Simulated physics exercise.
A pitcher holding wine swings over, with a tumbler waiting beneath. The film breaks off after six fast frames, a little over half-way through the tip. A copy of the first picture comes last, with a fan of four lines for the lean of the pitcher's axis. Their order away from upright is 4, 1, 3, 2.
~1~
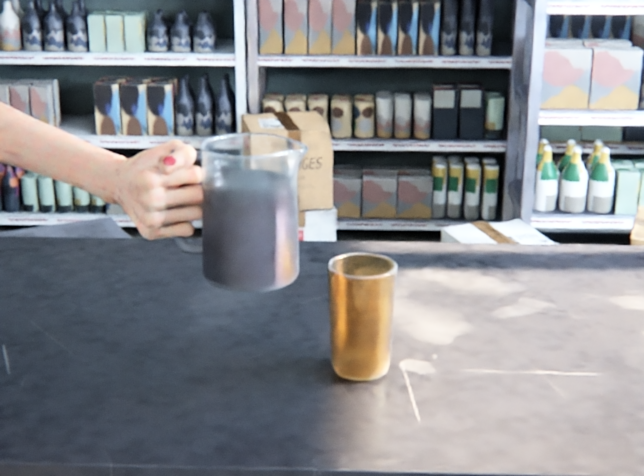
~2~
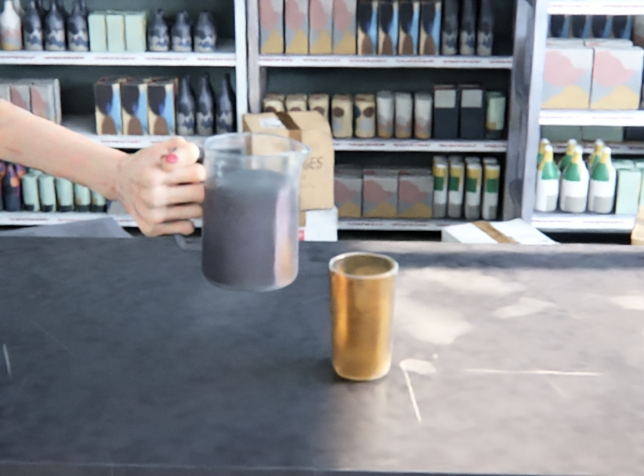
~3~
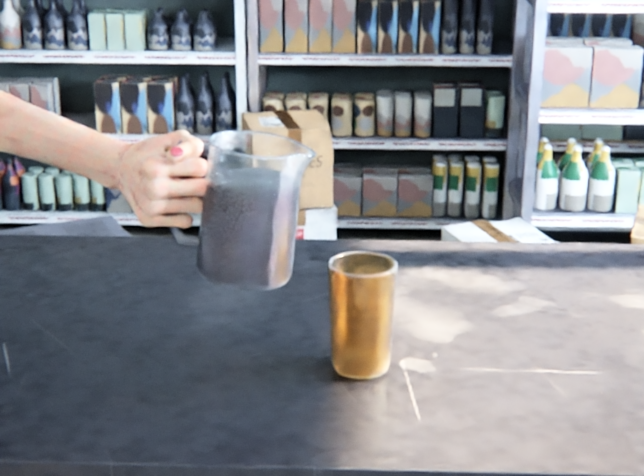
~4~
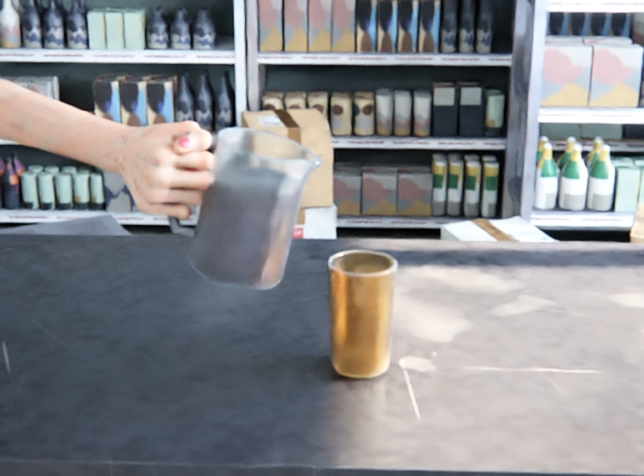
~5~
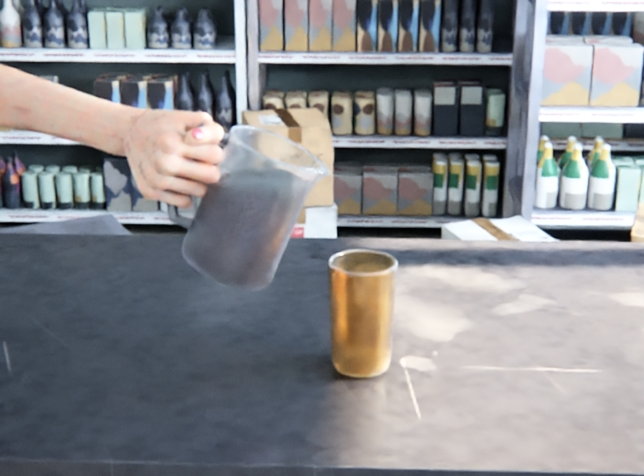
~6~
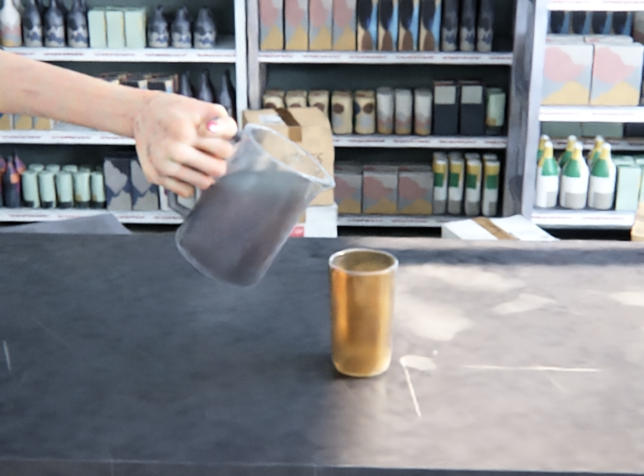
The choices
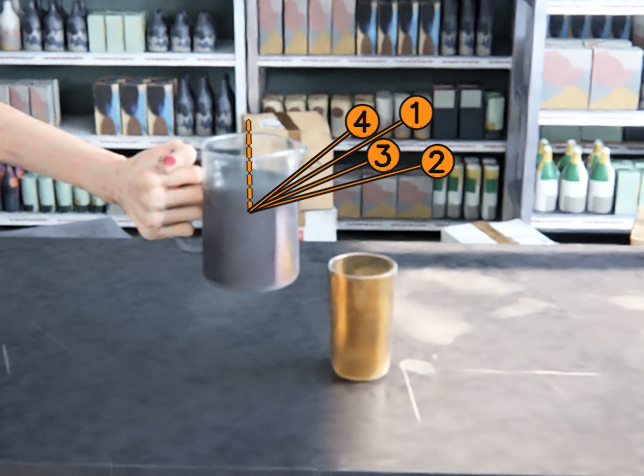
A hand tilts a clear pitcher of dark liquid rightward above a counter with a gold tumbler.
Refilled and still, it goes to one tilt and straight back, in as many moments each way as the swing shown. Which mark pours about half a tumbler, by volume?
Mark 3 does it best.
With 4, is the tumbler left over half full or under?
Under.
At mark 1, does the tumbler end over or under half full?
Under half.
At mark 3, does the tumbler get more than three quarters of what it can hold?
No.
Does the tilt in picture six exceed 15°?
Yes, it does.
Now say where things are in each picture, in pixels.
Upright, lip at (306, 148); rim of the tumbler round (362, 264); nothing has left yet, in the first picture.
Upright, lip at (309, 150); nothing has left yet, in the second picture.
Tipped about 6°, lip at (314, 154); nothing has left yet, in the third picture.
Tipped about 14°, lip at (320, 161); nothing has left yet, in the fourth picture.
Tipped about 23°, lip at (328, 172); nothing has left yet, in the fifth picture.
Tipped about 32°, lip at (333, 184); nothing has left yet, in the sixth picture.
In orange, 1 at (402, 121); 2 at (421, 165); 3 at (367, 162); 4 at (349, 132).
With 1, the tumbler ends with about 30 % of what it can hold.
With 2, the tumbler ends with about 71 % of what it can hold; 3 % of the wine is spilt.
With 3, the tumbler ends with about 49 % of what it can hold.
With 4, the tumbler ends with about 16 % of what it can hold.
